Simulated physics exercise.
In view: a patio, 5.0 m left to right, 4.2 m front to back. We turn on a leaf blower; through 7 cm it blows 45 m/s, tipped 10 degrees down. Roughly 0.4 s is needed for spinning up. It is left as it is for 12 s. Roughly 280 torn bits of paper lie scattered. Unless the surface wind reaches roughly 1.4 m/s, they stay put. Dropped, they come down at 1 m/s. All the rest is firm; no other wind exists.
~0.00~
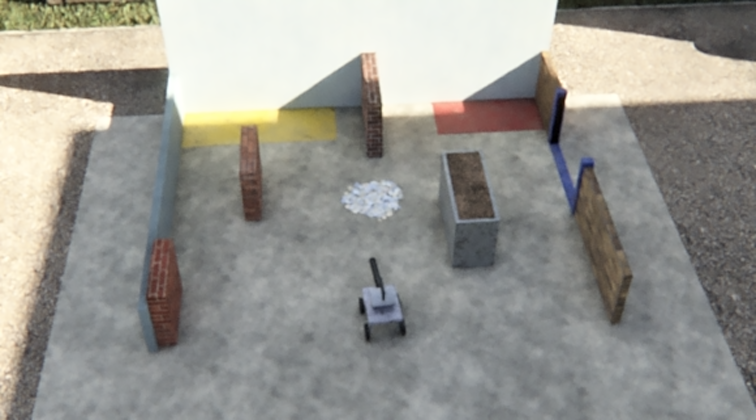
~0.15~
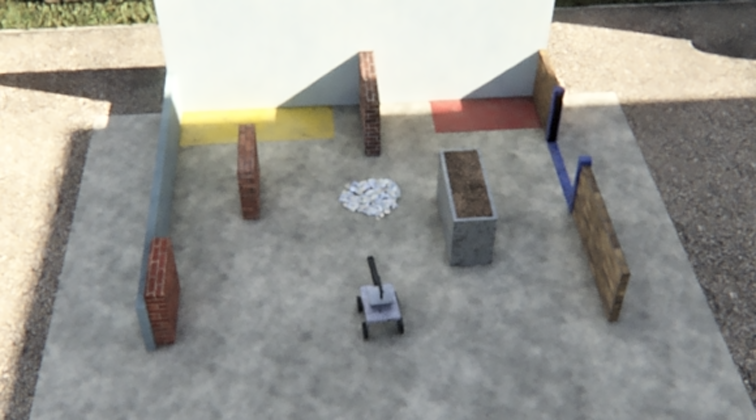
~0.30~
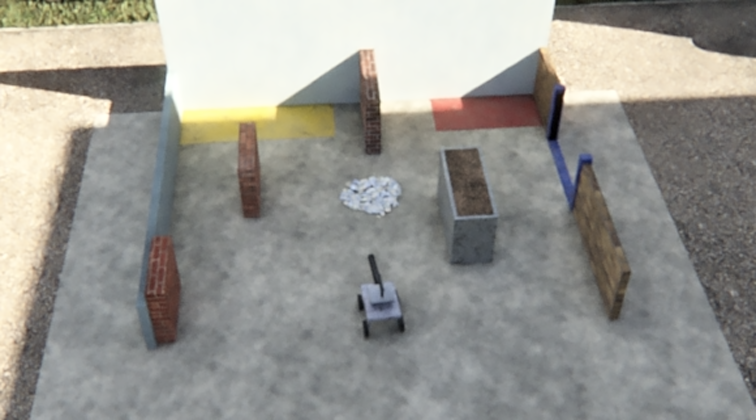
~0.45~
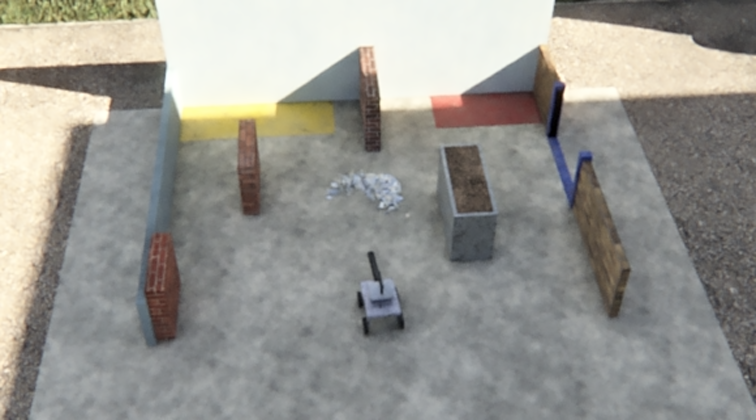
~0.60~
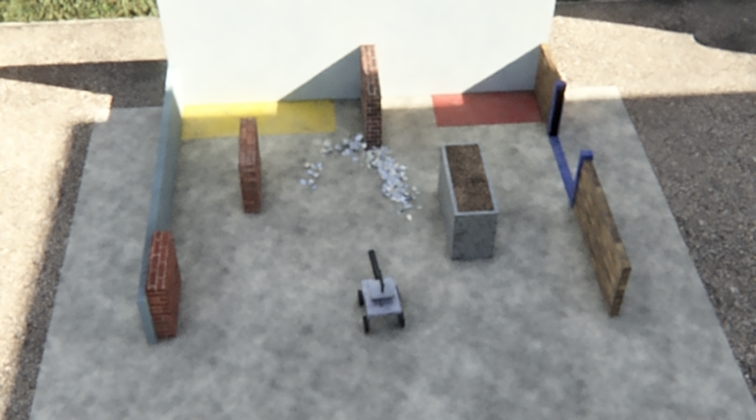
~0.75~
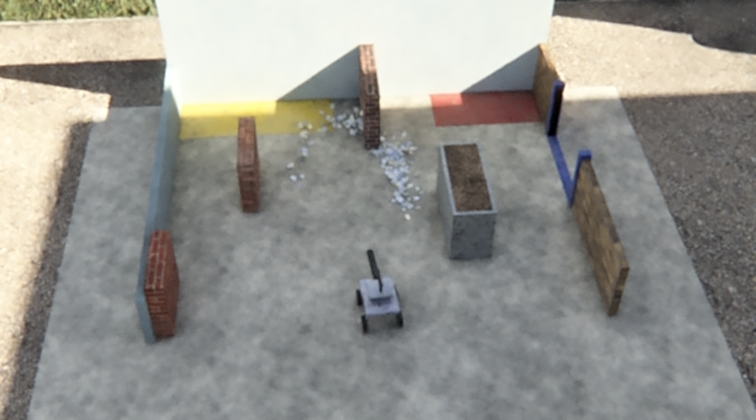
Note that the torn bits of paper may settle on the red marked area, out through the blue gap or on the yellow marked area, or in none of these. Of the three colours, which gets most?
The red place collects the most.
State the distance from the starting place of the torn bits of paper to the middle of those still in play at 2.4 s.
About 1.6 m.
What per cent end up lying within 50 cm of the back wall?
About 60 per cent.
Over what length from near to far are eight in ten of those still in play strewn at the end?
That comes to close to 1.6 m, I reckon.
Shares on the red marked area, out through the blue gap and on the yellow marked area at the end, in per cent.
About 40 % red, 0 % blue and 10 % yellow.
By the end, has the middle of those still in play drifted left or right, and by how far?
I'd say a right-hand move of around 1.0 m.
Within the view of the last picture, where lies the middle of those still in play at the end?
(435, 99).
After 2.4 s, 93 % are on the move or not yet settled, 15 % are on the yellow marked area, 0 % out through the blue gap and 21 % on the red marked area; the middle of those still in play is near (422, 118).
After 3.8 s, 83 % are on the move or not yet settled, 12 % are on the yellow marked area, 0 % out through the blue gap and 36 % on the red marked area; the middle of those still in play is near (427, 103).
After 6.6 s, 72 % are on the move or not yet settled, 10 % are on the yellow marked area, 0 % out through the blue gap and 40 % on the red marked area; the middle of those still in play is near (428, 102).
After 12.0 s, at the end, 9 % are on the yellow marked area, 0 % out through the blue gap and 42 % on the red marked area; the middle of those still in play is near (435, 99).
